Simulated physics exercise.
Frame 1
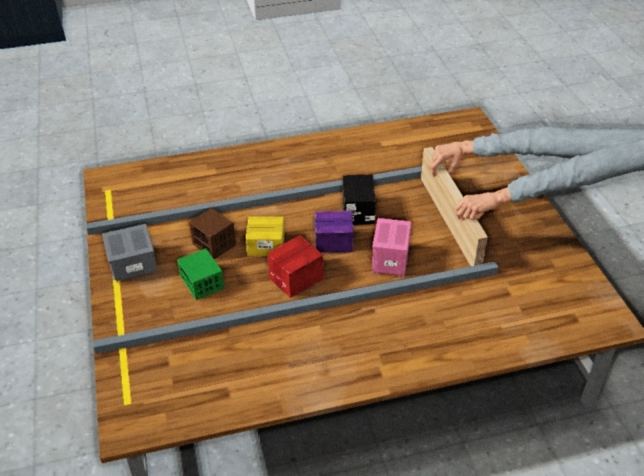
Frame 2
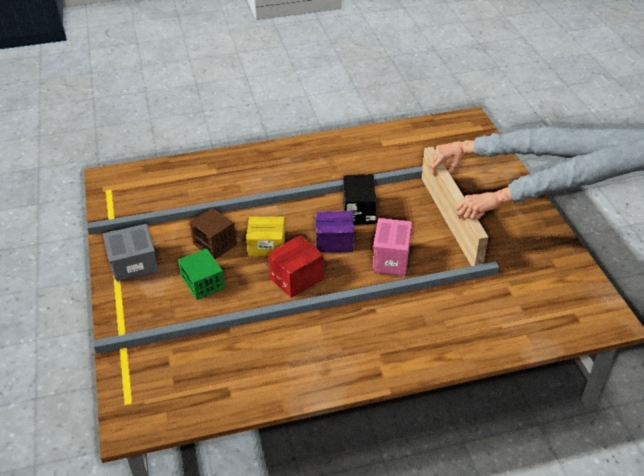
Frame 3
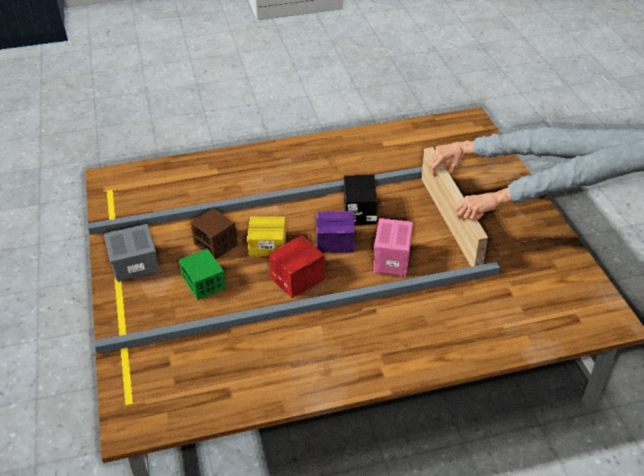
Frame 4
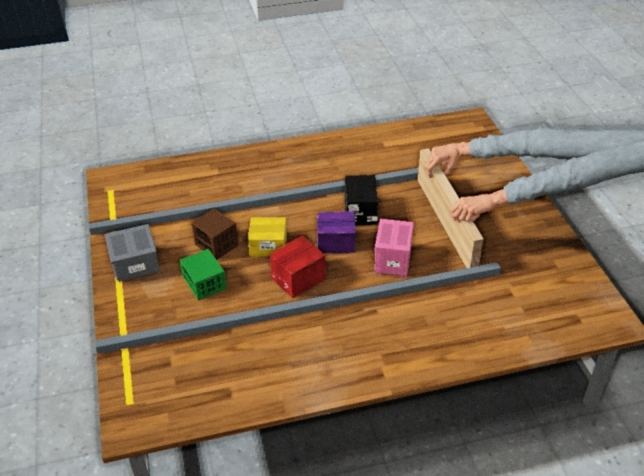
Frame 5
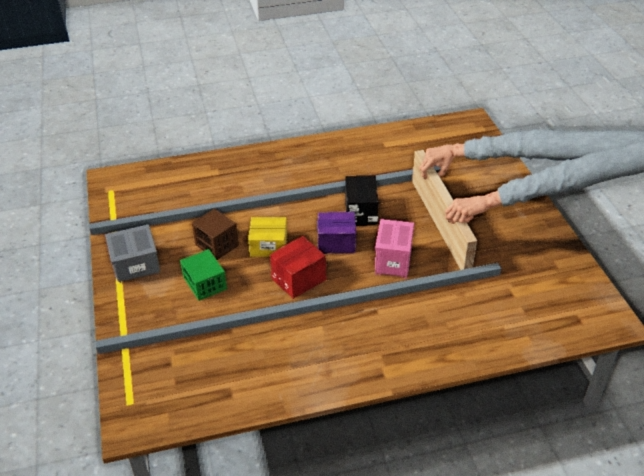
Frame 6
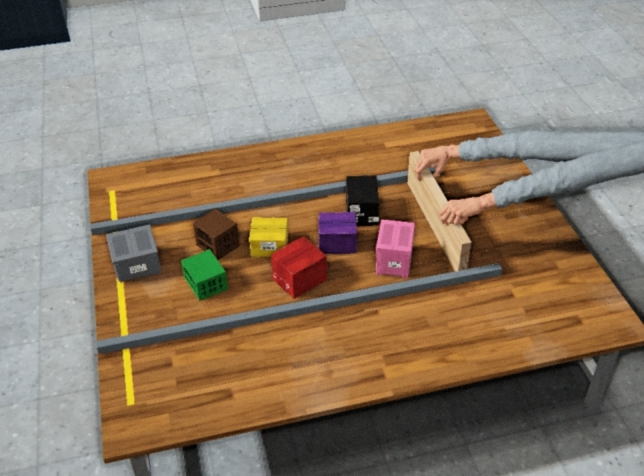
Two hands sliding a wooden plank slightly left between grey rails toward eight colourful boxes, which stay still on a wooden table.
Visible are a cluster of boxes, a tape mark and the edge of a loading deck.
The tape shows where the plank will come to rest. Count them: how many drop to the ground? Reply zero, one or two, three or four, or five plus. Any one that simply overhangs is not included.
Five plus.
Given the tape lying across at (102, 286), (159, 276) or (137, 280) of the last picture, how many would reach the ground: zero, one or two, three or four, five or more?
At least five; 1 or 2; five or over.
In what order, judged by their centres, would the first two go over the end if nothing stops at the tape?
The order is the grey tote, the green crate.
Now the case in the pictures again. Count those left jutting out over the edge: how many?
In total, 3 of them.
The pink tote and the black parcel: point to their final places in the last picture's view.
The pink tote ends up near (102, 309), and the black parcel near (98, 248).
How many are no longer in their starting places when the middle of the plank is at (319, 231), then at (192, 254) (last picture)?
By the first moment it's 5, by the second it's 8.
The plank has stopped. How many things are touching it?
In contact: 3.
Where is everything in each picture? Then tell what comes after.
In the first picture, grey tote (130, 253); green crate (201, 274); brown crate (213, 234); plank (452, 206); tape (116, 283).
In the second picture, green crate (202, 274); plank (452, 205).
In the third picture, brown crate (214, 234); purple parcel (335, 232).
In the fourth picture, grey tote (133, 254); black parcel (361, 200).
In the fifth picture, green crate (204, 275); red parcel (298, 267).
In the sixth picture, grey tote (134, 254); green crate (205, 275); brown crate (216, 234); plank (437, 210); tape (120, 283).
A little later, none off yet; grey tote at rest near (134, 254); green crate at rest near (205, 275); brown crate at rest near (216, 234).
Next, none off yet; grey tote shifted a little near (110, 256); green crate shifted well along near (136, 286); brown crate shifted well along near (146, 233).
When it is over, the number that fall off is five or more; down, red parcel, yellow parcel, brown crate, green crate and grey tote.
